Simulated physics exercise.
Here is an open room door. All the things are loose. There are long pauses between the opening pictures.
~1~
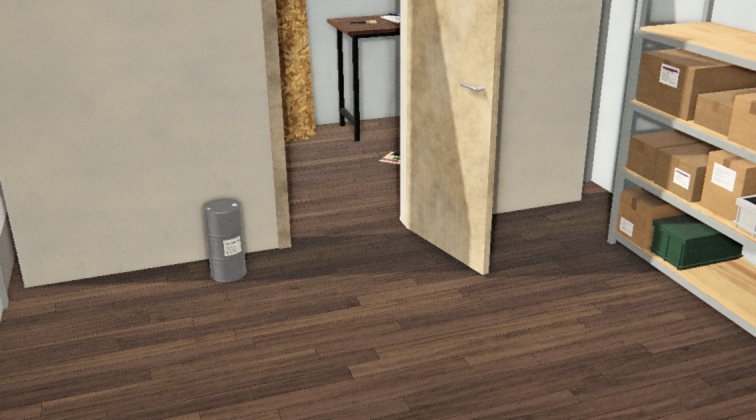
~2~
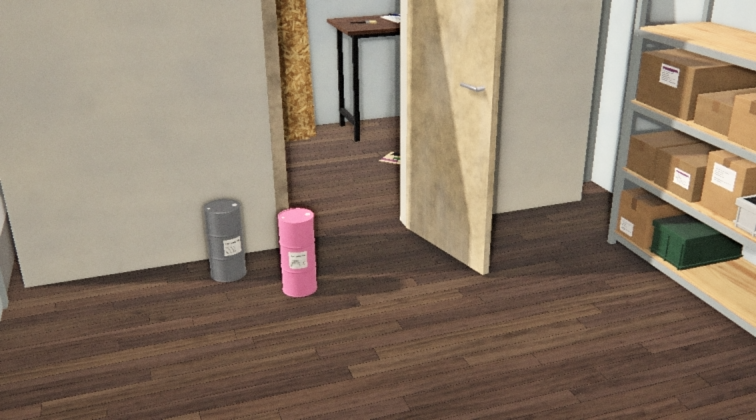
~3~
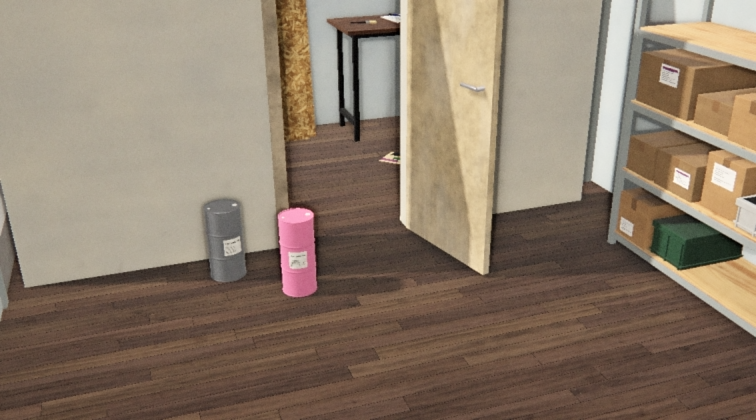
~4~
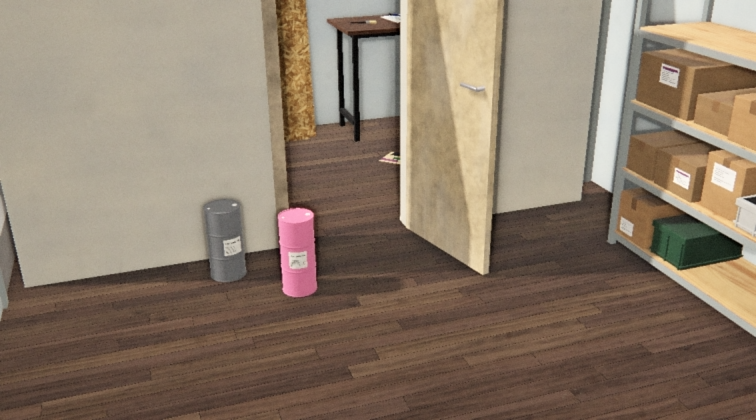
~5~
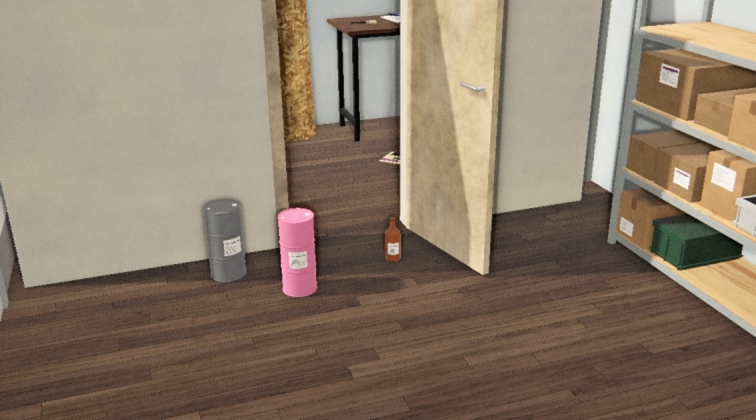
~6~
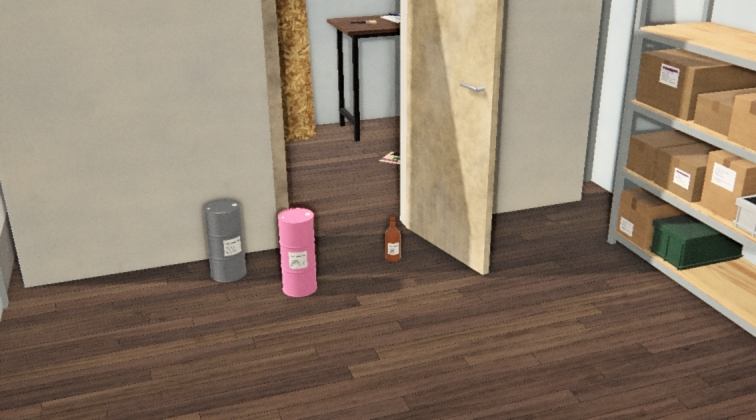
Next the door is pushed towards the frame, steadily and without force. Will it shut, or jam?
As it turns out, it reaches the frame.
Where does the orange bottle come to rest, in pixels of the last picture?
At about (317, 215).
Then, 1.00 s on from there, open by 47°; orange bottle shifted about its own width near (371, 236).
Then, 1.50 s on from there, open by 3°; orange bottle shifted well along near (328, 220).
In the end, open by 0°; toppled on the floor, orange bottle; the other 2 unmoved. At the end, from the last picture's camera, orange bottle near (317, 215).
